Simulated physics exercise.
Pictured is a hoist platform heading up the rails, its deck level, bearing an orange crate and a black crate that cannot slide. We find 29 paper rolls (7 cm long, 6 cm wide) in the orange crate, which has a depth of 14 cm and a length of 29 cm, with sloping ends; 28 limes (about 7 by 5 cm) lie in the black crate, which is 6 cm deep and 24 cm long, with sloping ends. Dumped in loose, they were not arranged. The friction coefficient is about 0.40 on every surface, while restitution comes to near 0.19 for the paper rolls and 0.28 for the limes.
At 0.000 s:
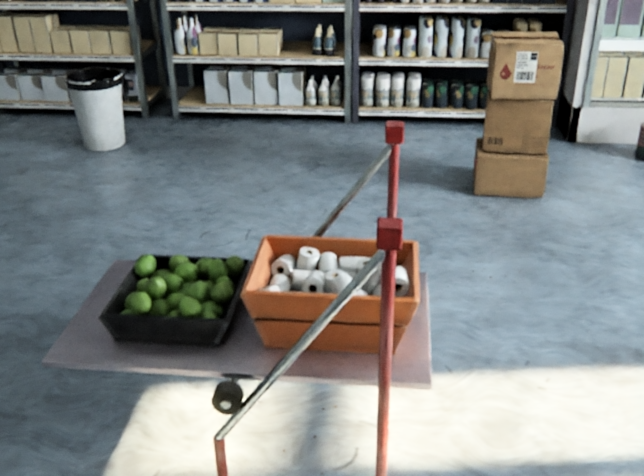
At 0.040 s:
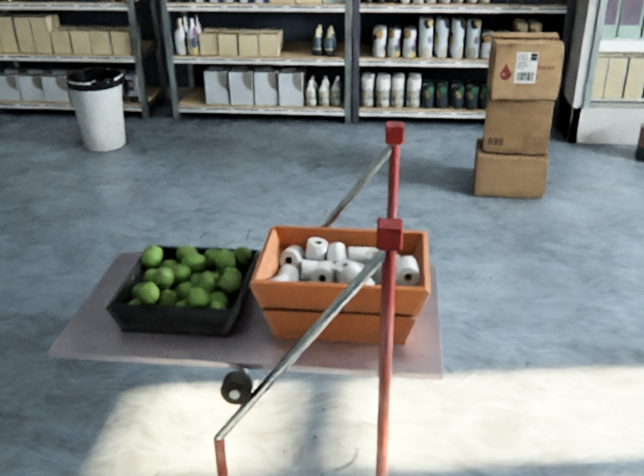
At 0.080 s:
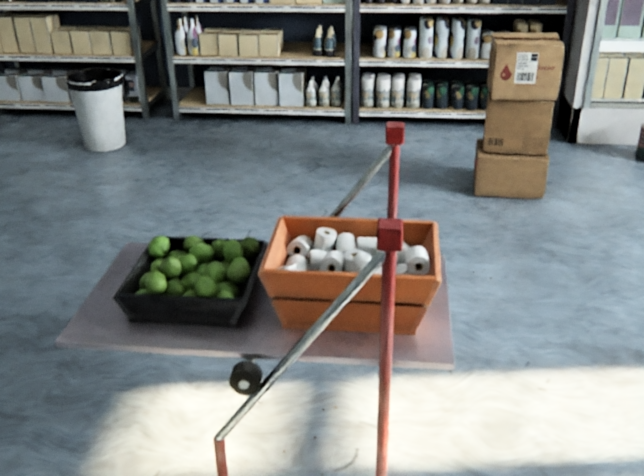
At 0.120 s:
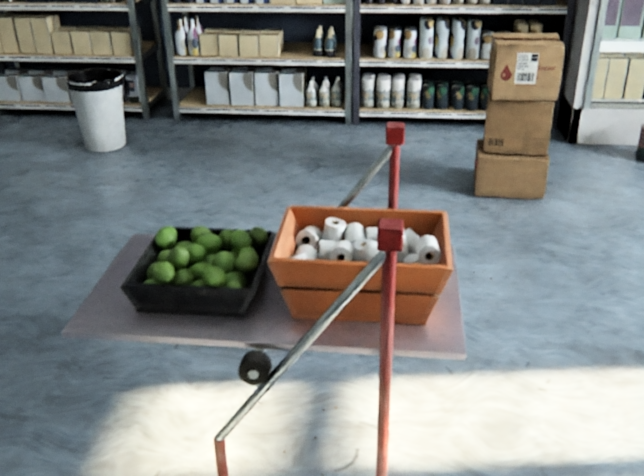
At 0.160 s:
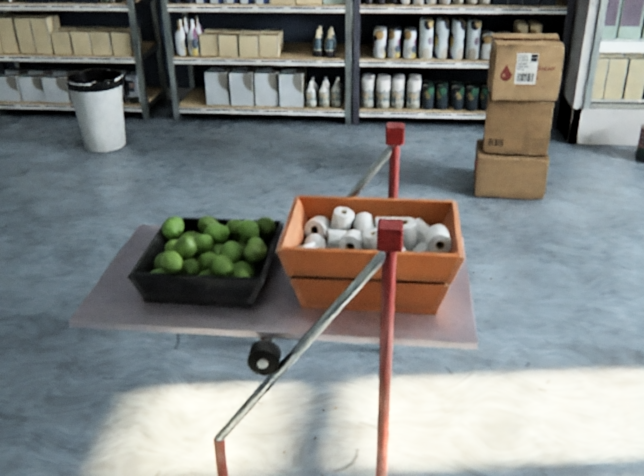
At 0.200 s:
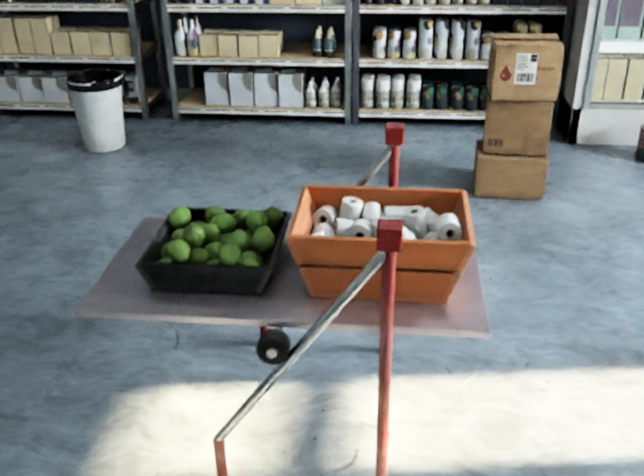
A flat platform carrying two open crates rises steadily between red posts and slanting metal rails in a storeroom, seen from a raised, fixed viewpoint. The black crate on the left holds round green objects and the orange crate on the right holds white paper rolls, with stocked shelves, a white bin and stacked cardboard boxes behind. The platform drifts slightly right as it climbs, staying level, while the camera remains still.
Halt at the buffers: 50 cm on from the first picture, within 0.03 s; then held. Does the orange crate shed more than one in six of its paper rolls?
The count thrown out is lower than a sixth.
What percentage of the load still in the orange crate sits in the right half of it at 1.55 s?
Share in that half: Roughly 60 percent.
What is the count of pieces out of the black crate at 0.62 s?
Black crate: About 0.
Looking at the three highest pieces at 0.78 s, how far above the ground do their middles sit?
About 86 cm up, on average.
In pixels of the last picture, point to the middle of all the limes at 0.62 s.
At about (306, 150) in pixels.
After 0.50 s, it meets the buffers.
After 0.62 s, the orange crate has all 29 and the black crate has all 28.
After 0.78 s, the orange crate has all 29 and the black crate is down by 2 of 28.
After 1.00 s, the orange crate has all 29 and the black crate is down by 2 of 28.
When it is over (at 1.55 s), the orange crate has all 29 and the black crate is down by 2 of 28. Asked share, 0 of 29, 0 per cent.
